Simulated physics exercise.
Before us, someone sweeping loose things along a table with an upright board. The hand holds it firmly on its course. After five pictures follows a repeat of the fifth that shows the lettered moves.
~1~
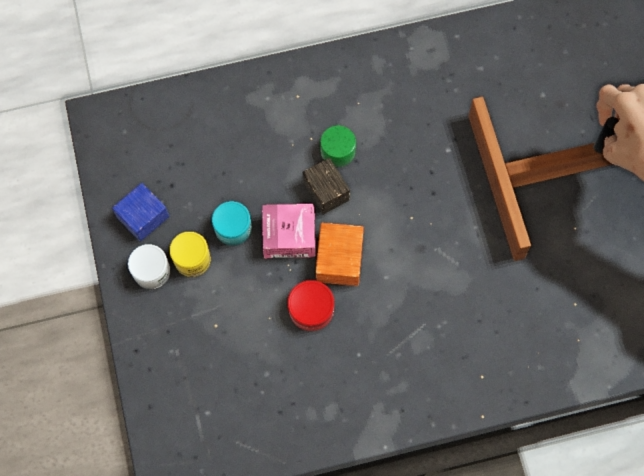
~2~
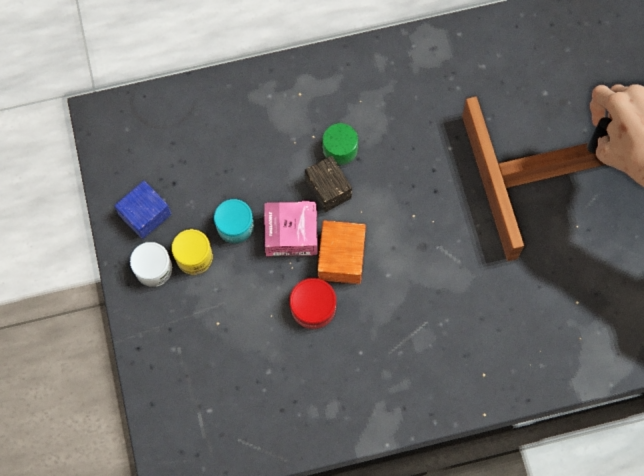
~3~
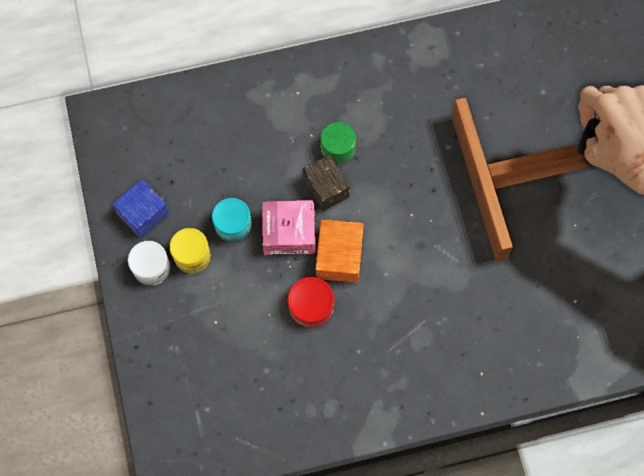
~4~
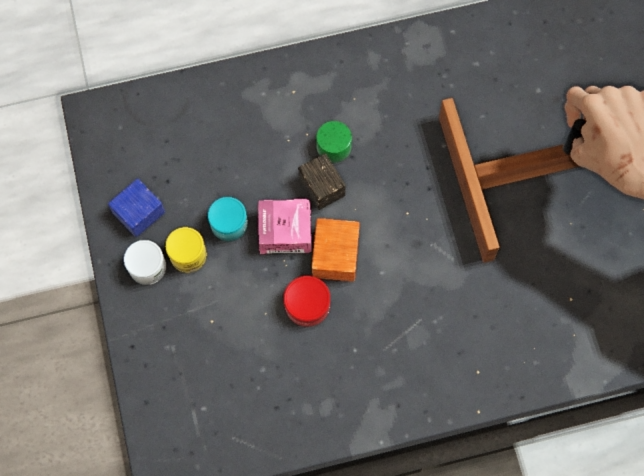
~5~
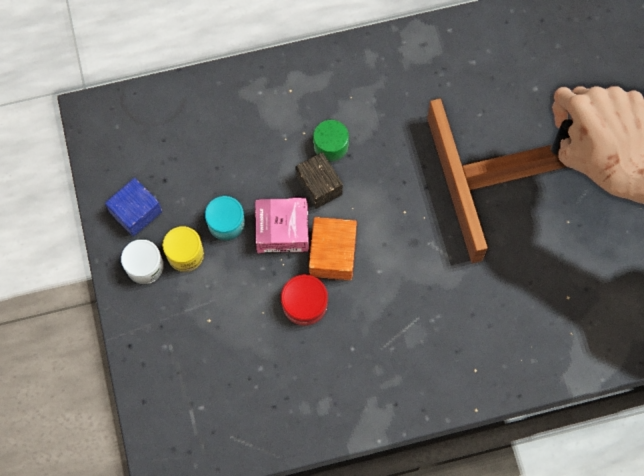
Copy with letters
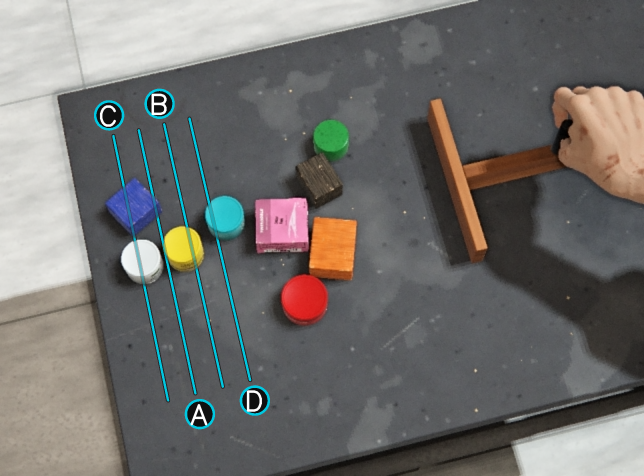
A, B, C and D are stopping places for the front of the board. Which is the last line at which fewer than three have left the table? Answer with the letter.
No farther than A.
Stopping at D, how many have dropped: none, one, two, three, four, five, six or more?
In all, none.
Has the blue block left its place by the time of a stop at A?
By then, yes.
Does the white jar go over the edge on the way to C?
Yes.
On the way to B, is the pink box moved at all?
Yes.
On the marked copy, A at (166, 257); B at (192, 250); C at (140, 263); D at (219, 244).
Following A. Soon after the start, board (355, 197); green pot (312, 143); white jar (142, 262).
Later, board (250, 222); white jar (124, 271); yellow jar (161, 268).
In the end, board (166, 242); blue block over the edge; white jar over the edge; two fallen.
As for the rest, B is within the limit but short; C drops four; D is within the limit but short.
